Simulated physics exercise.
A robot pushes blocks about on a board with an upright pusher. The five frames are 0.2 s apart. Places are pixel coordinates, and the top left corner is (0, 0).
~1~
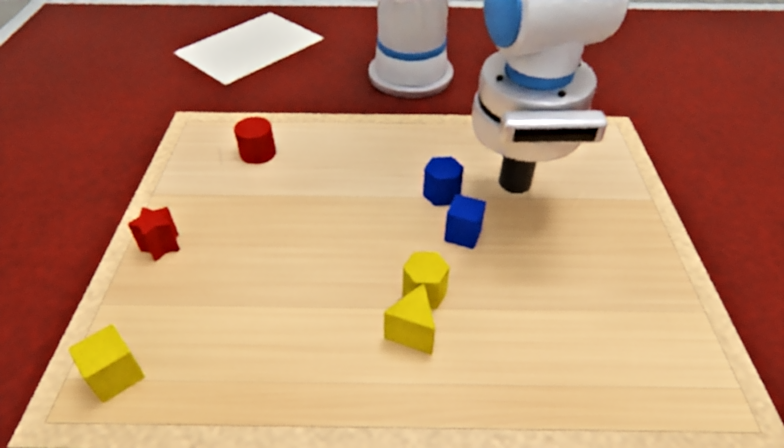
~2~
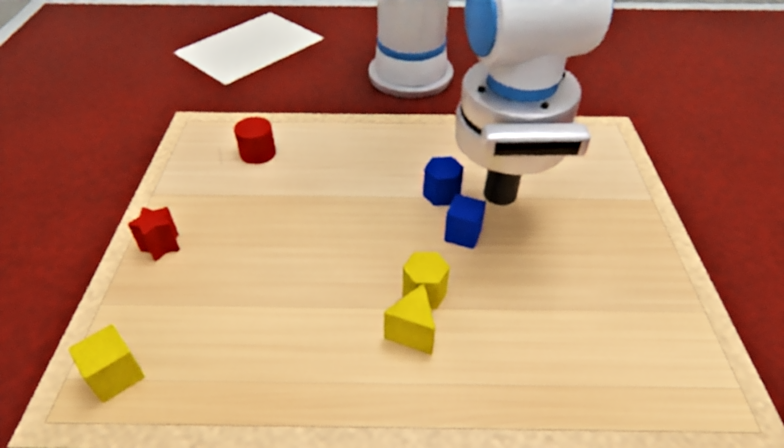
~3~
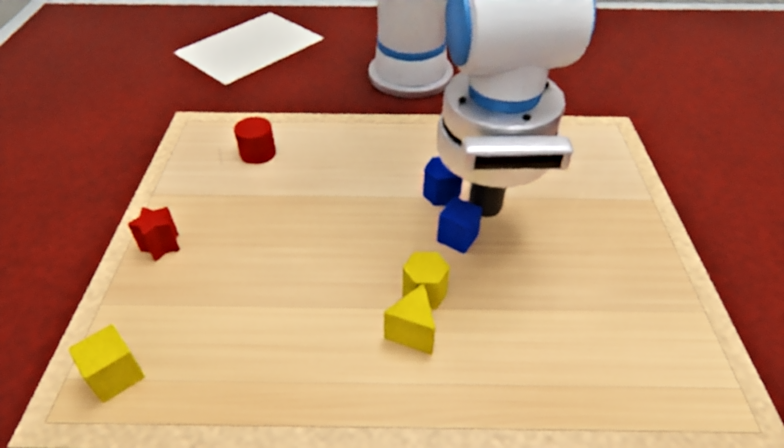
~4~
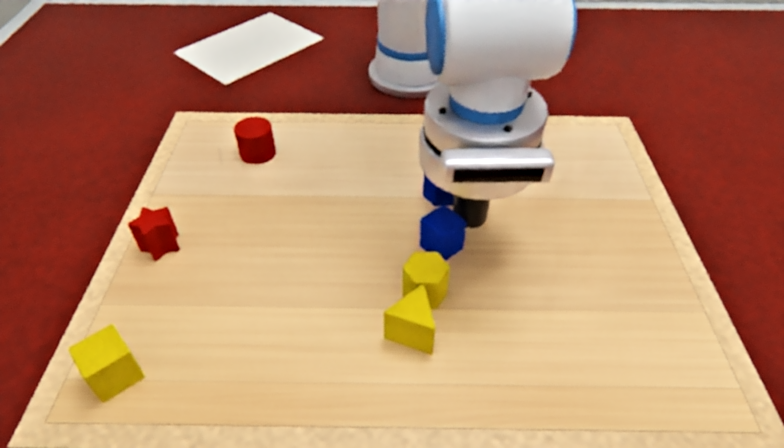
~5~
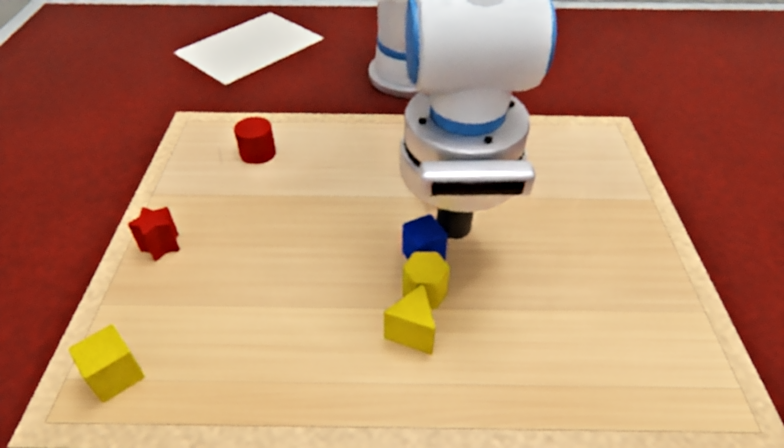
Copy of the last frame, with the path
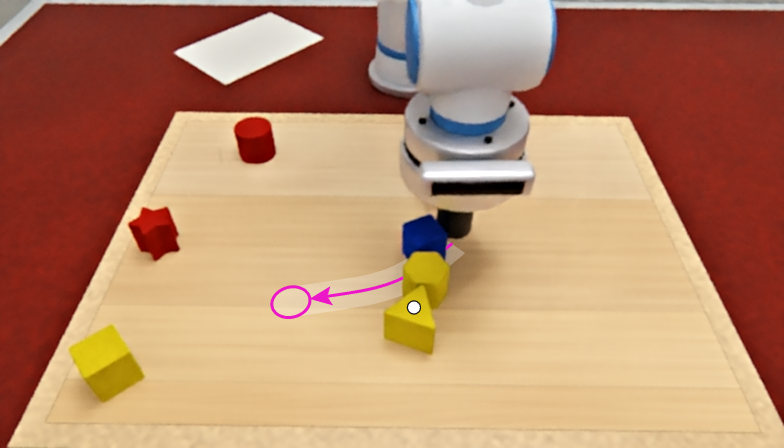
A blue and white robot arm slid leftward and toward the viewer across a wooden board, pushing a blue cube away from another blue block and up close behind a yellow hexagonal one.
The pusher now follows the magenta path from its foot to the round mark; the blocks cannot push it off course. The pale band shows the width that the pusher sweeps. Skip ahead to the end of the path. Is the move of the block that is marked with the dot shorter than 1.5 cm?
It seems so.
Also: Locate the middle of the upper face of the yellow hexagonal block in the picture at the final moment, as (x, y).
The middle of its upper face will lie at (419, 282).
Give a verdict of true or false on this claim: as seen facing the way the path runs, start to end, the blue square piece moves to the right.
That is true.
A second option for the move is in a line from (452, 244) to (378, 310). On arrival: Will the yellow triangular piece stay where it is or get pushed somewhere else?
The block moves away from its spot.
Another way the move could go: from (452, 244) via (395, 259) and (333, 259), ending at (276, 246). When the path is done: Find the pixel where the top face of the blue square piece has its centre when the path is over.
It sits at (329, 260).
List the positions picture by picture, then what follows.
Tip of the pusher (515, 183), middles of tops, yellow triangular piece (414, 307), blue square piece (467, 207), yellow hexagonal block (426, 266), blue hexagonal block (444, 167), in the first frame.
Pusher (500, 195), nothing pushed, in the second frame.
Pusher (485, 206), blue square piece (461, 211), in the third frame.
Pusher (470, 216), blue square piece (444, 220), in the fourth frame.
Pusher (454, 227), yellow triangular piece (414, 307), blue square piece (425, 229), yellow hexagonal block (426, 266), blue hexagonal block hidden, in the fifth frame.
The line goes from (452, 244) over (410, 274) and (354, 292) to (291, 302); the dot is on the yellow triangular piece.
What follows on the original path. One third of the way, pusher (411, 257); yellow triangular piece (413, 317), turned 15° clockwise; blue square piece (375, 249), turned 30° clockwise; yellow hexagonal block (420, 279), turned 30° anticlockwise.
Two thirds of the way, pusher (352, 275); yellow triangular piece (414, 319), turned 20° clockwise; blue square piece (315, 258), turned 55° clockwise; yellow hexagonal block (419, 282), turned 35° anticlockwise.
At the end, pusher (287, 285); yellow triangular piece (414, 319), turned 20° clockwise; blue square piece (261, 255), turned 85° clockwise; yellow hexagonal block (419, 282), turned 35° anticlockwise; blue hexagonal block unmoved.
